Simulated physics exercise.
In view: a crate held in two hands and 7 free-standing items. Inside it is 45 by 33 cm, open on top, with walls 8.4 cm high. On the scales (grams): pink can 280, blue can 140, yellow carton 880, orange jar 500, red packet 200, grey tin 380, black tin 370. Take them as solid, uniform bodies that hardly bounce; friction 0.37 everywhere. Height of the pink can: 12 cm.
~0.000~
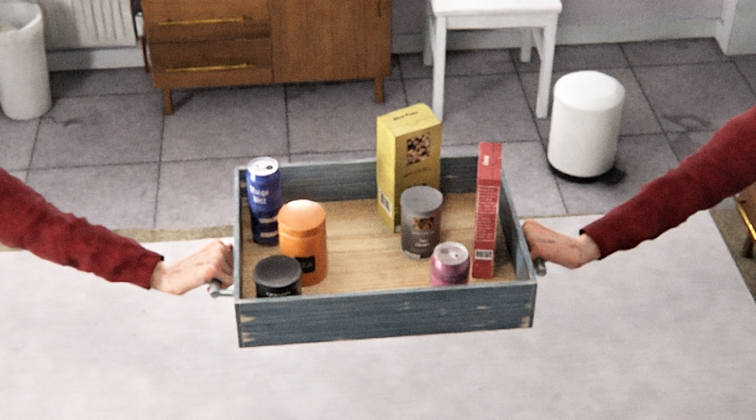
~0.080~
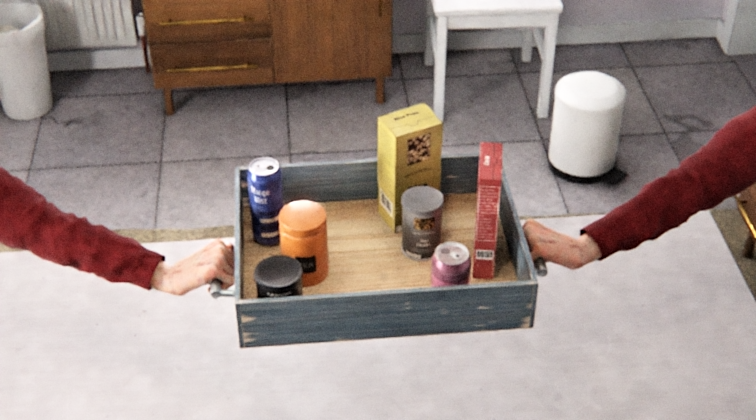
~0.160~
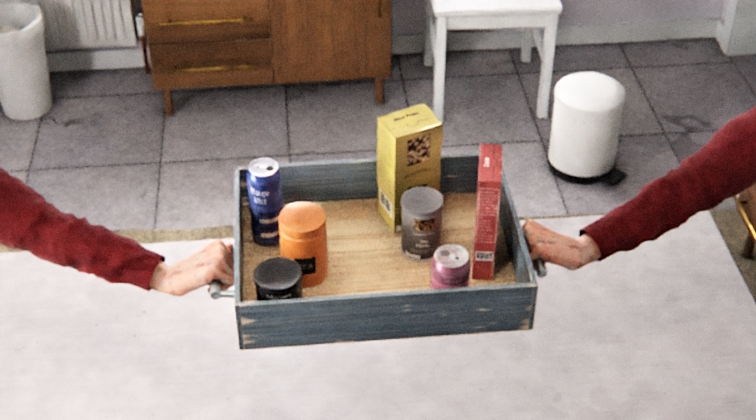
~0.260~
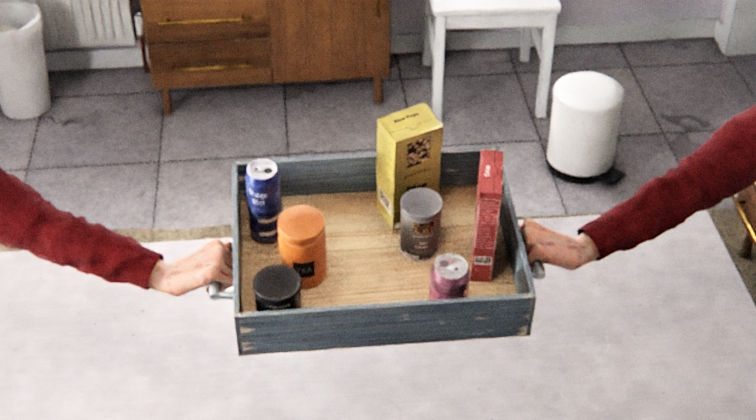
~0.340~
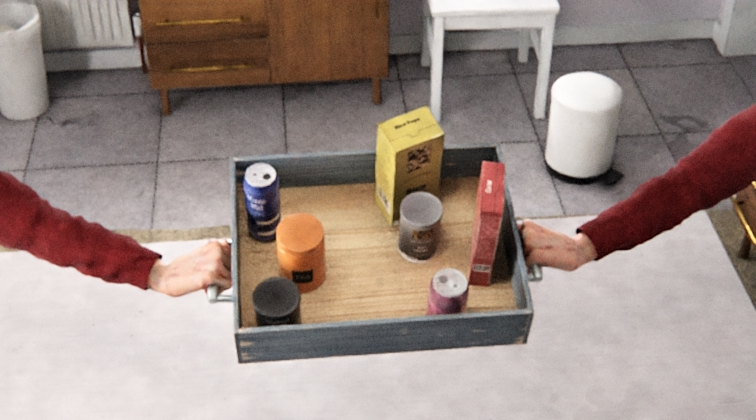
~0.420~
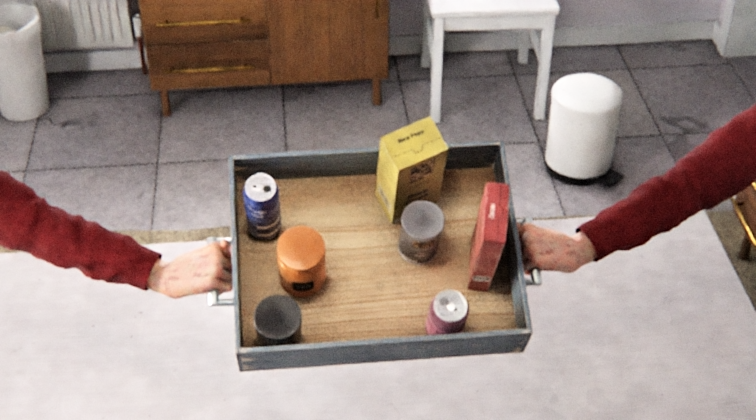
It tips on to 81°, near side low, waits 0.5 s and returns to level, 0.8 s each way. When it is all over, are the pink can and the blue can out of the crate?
The pink can stays in and the blue can stays in.
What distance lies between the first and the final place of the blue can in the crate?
Some 21 cm.
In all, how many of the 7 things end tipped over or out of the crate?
3 of them.
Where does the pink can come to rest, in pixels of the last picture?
Near (486, 283).
By 0.72 s, tip 73°, near side down; blue can 14 cm from its spot near (266, 325); pink can rocked 5° off its seat near (447, 344); red packet rocked 36° off its seat.
By 1.52 s, tip 77°, near side down; yellow carton, red packet and grey tin now out of the crate; blue can rocked 8° off its seat near (262, 357); pink can rocked 8° off its seat near (476, 343).
By 1.92 s, tip 20°, near side down; blue can 21 cm from its spot near (258, 322); pink can rocked 7° off its seat near (481, 310); orange jar 13 cm from its spot.
When it is over (2.7 s), out of the crate, yellow carton, red packet and grey tin; not toppled but over 5 cm from the start, pink can, blue can and orange jar; the last one within 5 cm of the start. In the last view, pink can near (486, 283), blue can near (256, 290).
